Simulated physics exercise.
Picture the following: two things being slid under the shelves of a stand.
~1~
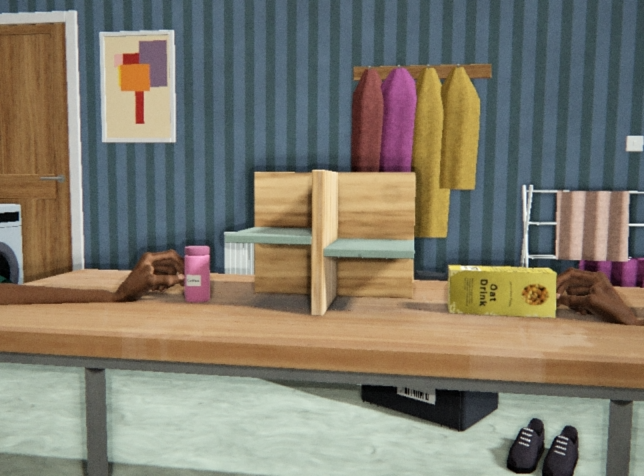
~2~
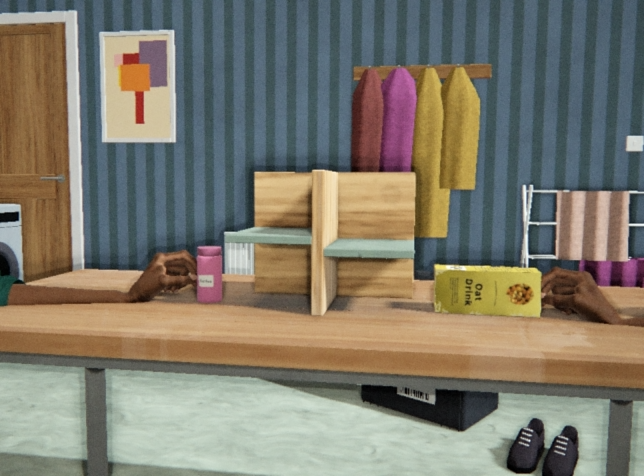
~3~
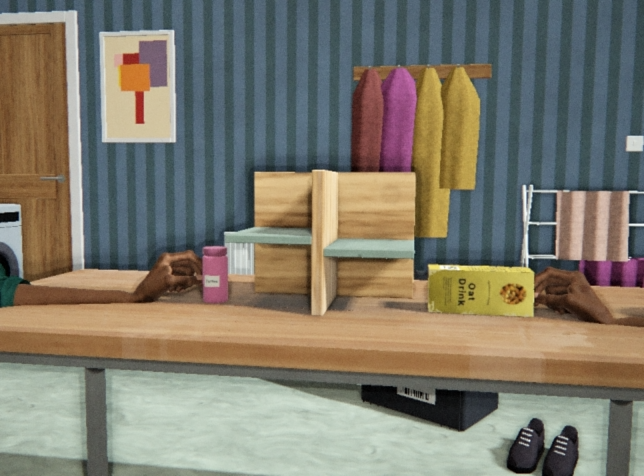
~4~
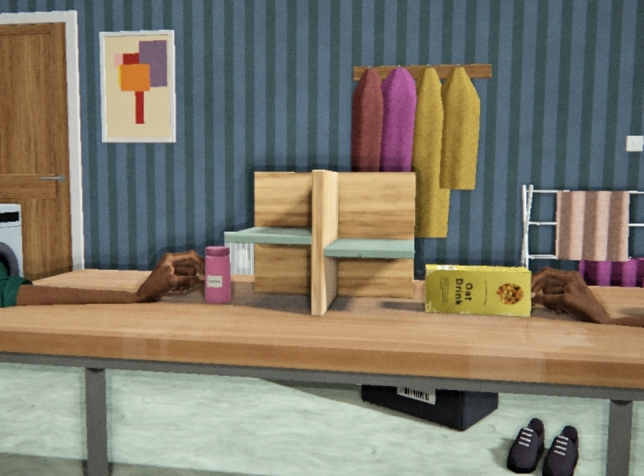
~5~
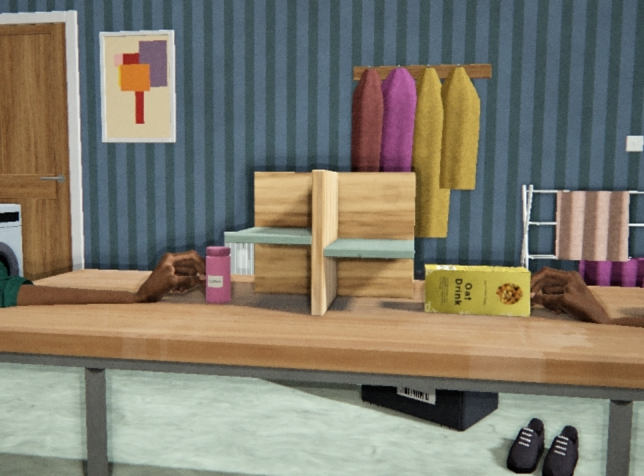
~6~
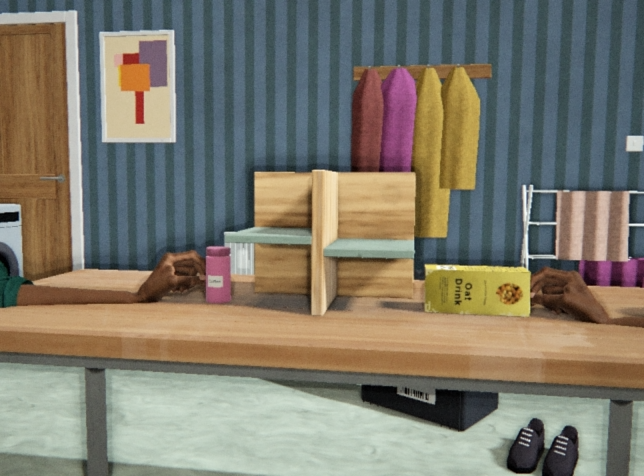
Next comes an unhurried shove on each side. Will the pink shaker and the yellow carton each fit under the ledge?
Pink shaker: Fits; yellow carton: Fits.
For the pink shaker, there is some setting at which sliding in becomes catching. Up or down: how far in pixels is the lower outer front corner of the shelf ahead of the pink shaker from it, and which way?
Close to 12 pixels in the downward direction.
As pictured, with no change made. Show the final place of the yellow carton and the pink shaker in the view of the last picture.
Final centres, approx.: First (387, 287), second (255, 276).
Then, 0.46 s after the last picture, pink shaker part of the way in near (249, 276); yellow carton sliding up to the opening near (442, 289).
At rest, the pink shaker clears the shelf, near (255, 276); the yellow carton clears the shelf, near (387, 287).
